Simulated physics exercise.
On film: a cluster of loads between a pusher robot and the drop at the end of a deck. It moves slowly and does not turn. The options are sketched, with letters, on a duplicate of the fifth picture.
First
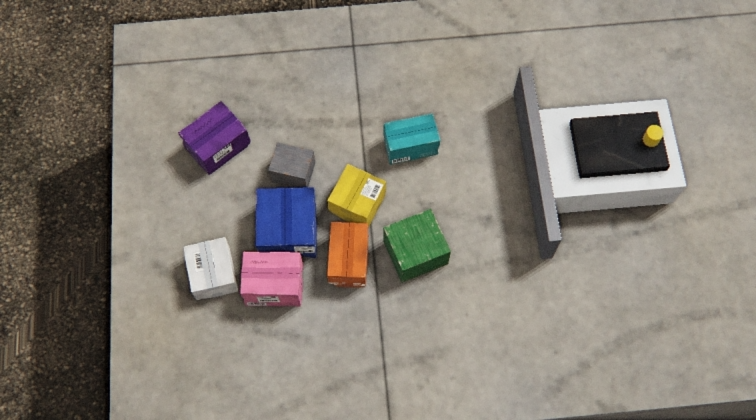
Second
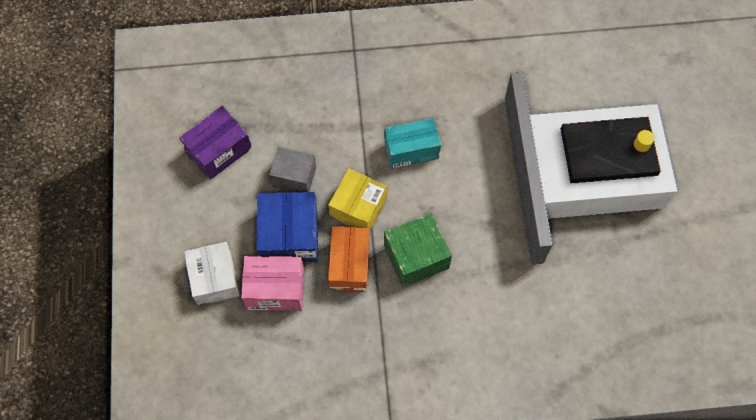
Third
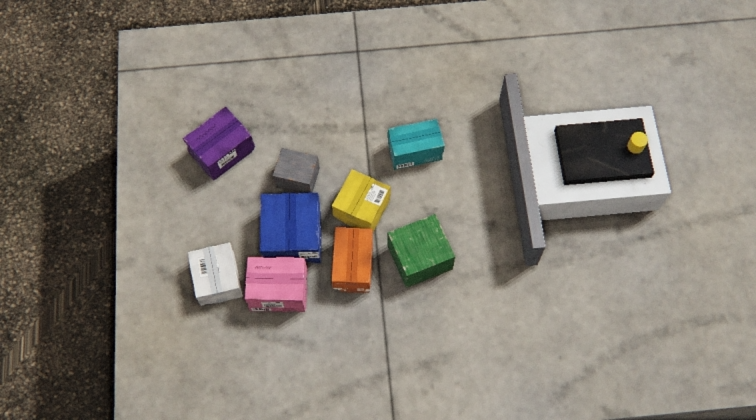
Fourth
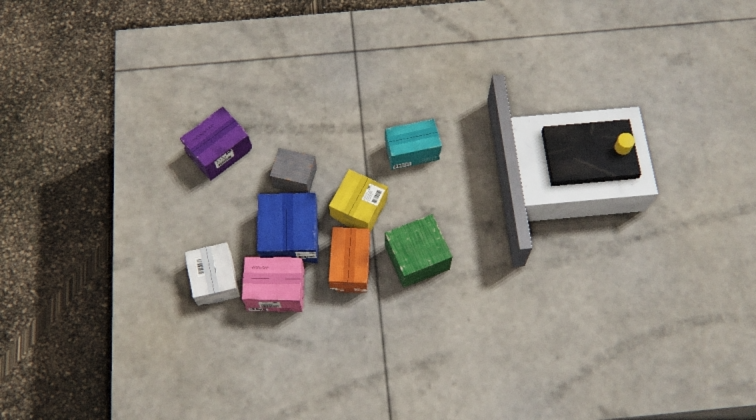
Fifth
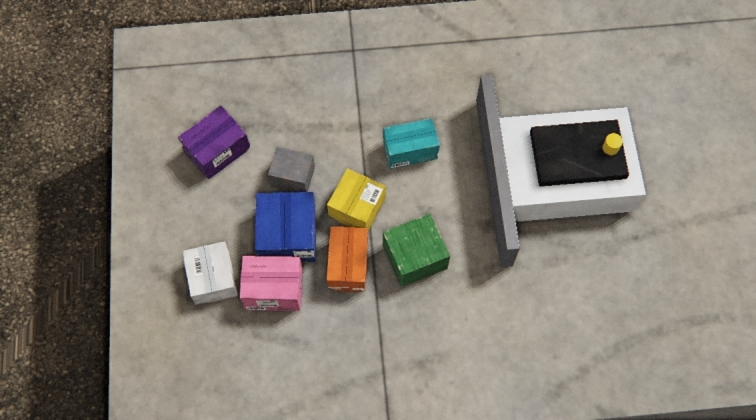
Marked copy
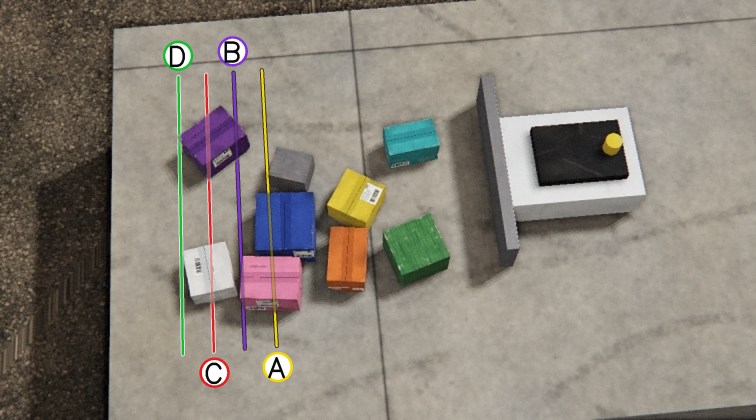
A white and grey pusher robot slides slowly left toward a cluster of colourful boxes.
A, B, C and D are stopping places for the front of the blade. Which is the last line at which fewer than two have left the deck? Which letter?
No second one falls up to B.
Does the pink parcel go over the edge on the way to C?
Yes.
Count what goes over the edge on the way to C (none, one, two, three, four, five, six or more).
In all, two.
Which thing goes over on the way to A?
It is the white parcel.
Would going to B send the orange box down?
No.
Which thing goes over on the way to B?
It is the white parcel.
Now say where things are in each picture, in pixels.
In the first frame, green crate (417, 246); blue parcel (287, 224); robot (612, 144).
In the second frame, robot (604, 149); yellow box (358, 202).
In the third frame, robot (597, 151); grey crate (297, 172).
In the fourth frame, robot (584, 152); turquoise box (412, 145).
In the fifth frame, robot (572, 153); green crate (416, 251); blue parcel (286, 228); purple parcel (215, 142).
On the marked copy, A at (269, 200); B at (239, 203); C at (210, 205); D at (181, 208).
Following B. Soon after the start, robot (479, 160); orange box (337, 261); turquoise box (370, 146).
Later, robot (385, 168); white parcel (146, 275); pink parcel (195, 293).
In the end, robot (312, 175); white parcel over the edge; pink parcel (120, 306); one fallen.
As for the rest, A is within the limit but short; C drops two; D drops four.
